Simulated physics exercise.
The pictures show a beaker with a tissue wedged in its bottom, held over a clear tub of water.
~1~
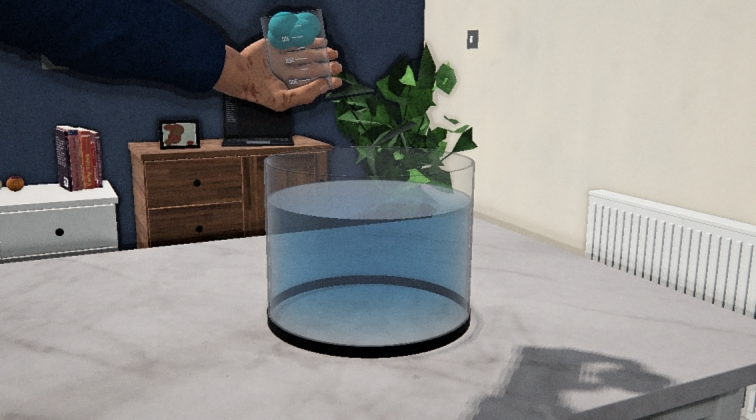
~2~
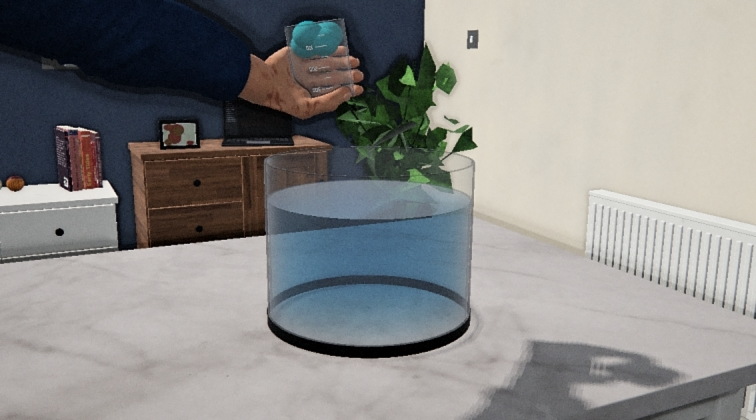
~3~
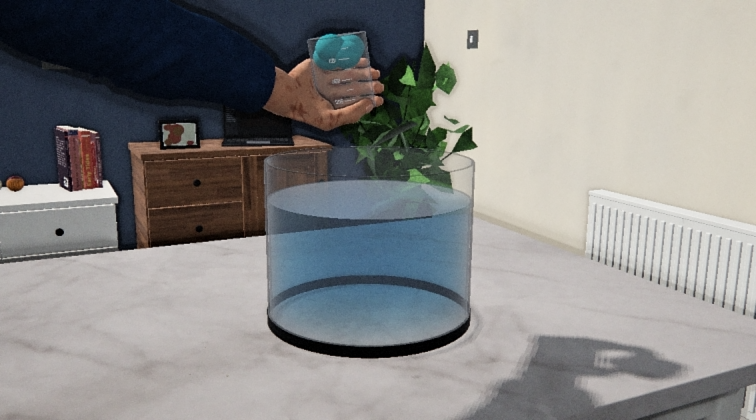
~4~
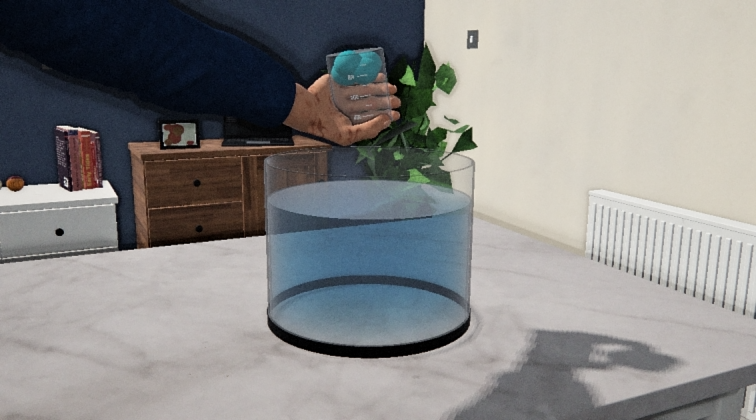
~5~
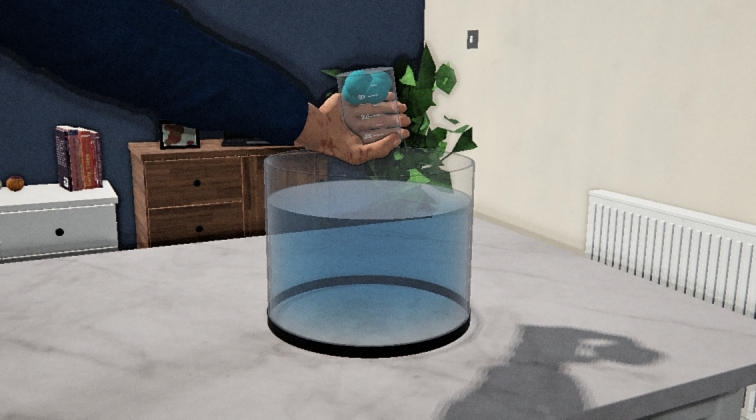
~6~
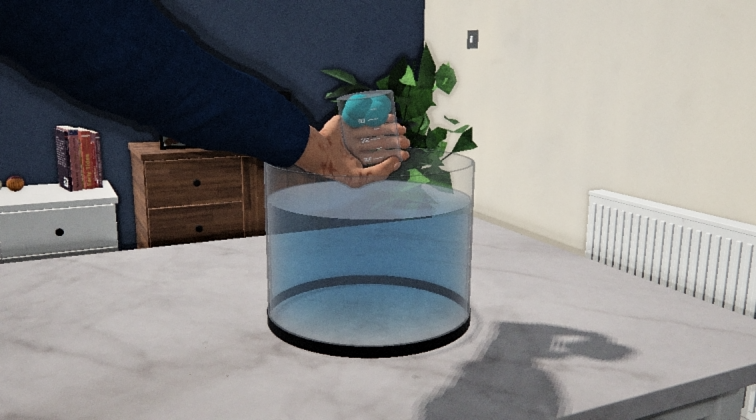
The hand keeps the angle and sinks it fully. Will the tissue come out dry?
Not reached.
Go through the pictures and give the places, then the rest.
In the first frame, beaker (298, 53) mouth down; above the clear tub.
In the second frame, beaker (320, 62) mouth down; tissue (316, 36); coming down.
In the third frame, beaker (342, 74) mouth down; lower.
In the fourth frame, beaker (360, 89) mouth down; tissue (356, 65); lower still.
In the fifth frame, beaker (370, 108) mouth down; close to the surface.
In the sixth frame, beaker (370, 131) mouth down; tissue (367, 107); just over the surface.
A moment on, the beaker enters the water.
Further on, air is trapped inside and holds the level down.
When it is over, the beaker is under, still full of air, and the tissue is dry.
